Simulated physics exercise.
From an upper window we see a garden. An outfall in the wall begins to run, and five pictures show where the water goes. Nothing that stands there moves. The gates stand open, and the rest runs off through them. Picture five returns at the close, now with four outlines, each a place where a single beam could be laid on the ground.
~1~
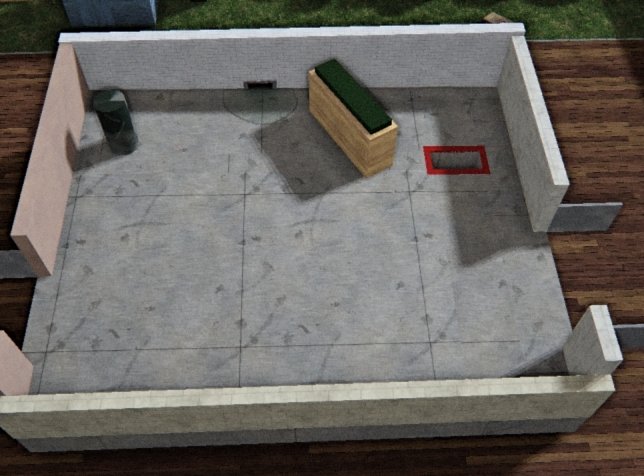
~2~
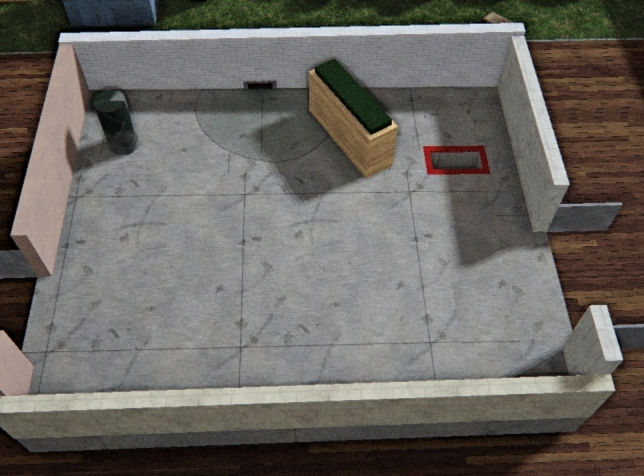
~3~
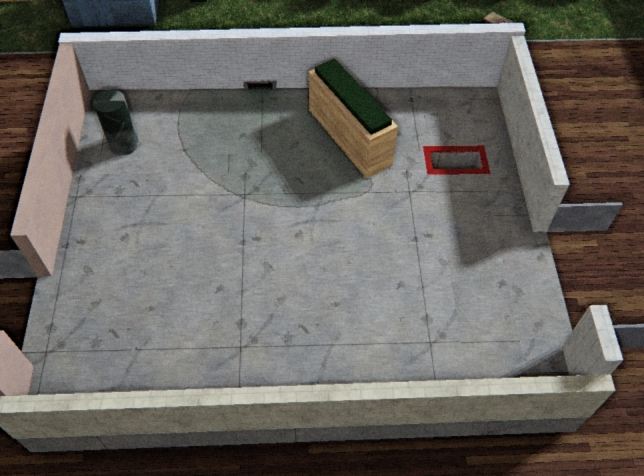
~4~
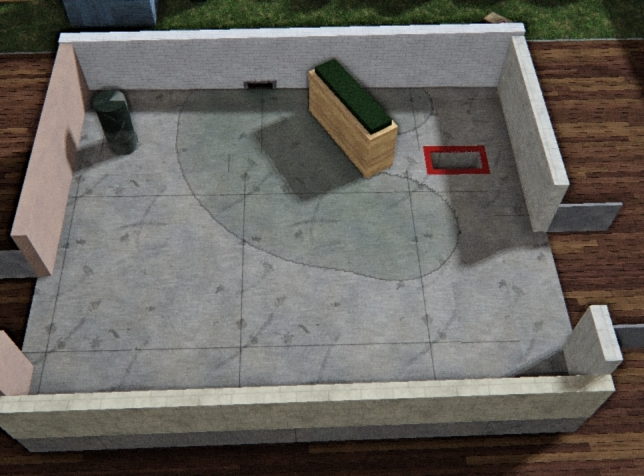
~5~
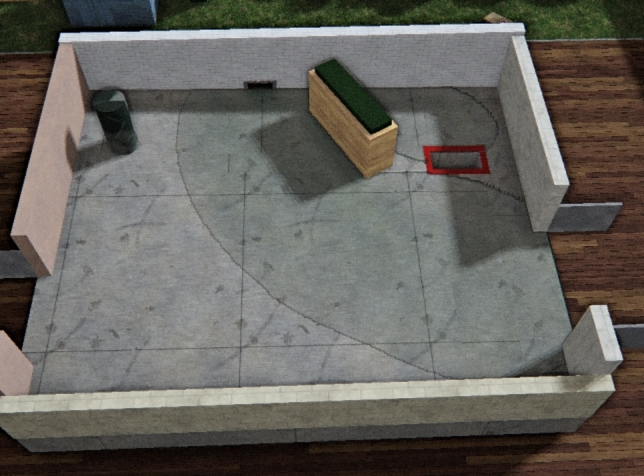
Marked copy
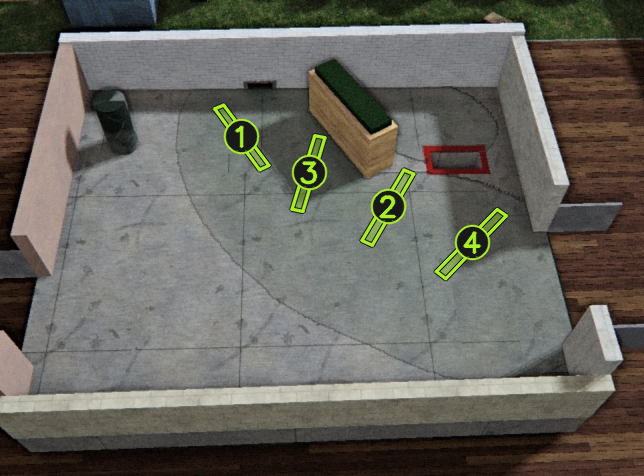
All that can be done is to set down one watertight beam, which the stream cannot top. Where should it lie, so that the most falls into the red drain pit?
Take 4.
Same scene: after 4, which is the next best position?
That would be 2.
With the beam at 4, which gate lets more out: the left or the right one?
More leaves on the right.
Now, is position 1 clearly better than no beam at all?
No, it changes little.
On the marked copy, 1 from (219, 106) to (264, 167); 2 from (367, 242) to (408, 172); 3 from (297, 210) to (319, 136); 4 from (441, 275) to (501, 212).
With 1, about 4 % of the stream goes into the red drain pit, about 95 % out by the gates.
With 2, about 13 % of the stream goes into the red drain pit, about 87 % out by the gates.
With 3, about 5 % of the stream goes into the red drain pit, about 95 % out by the gates.
With 4, about 24 % of the stream goes into the red drain pit, about 76 % out by the gates.
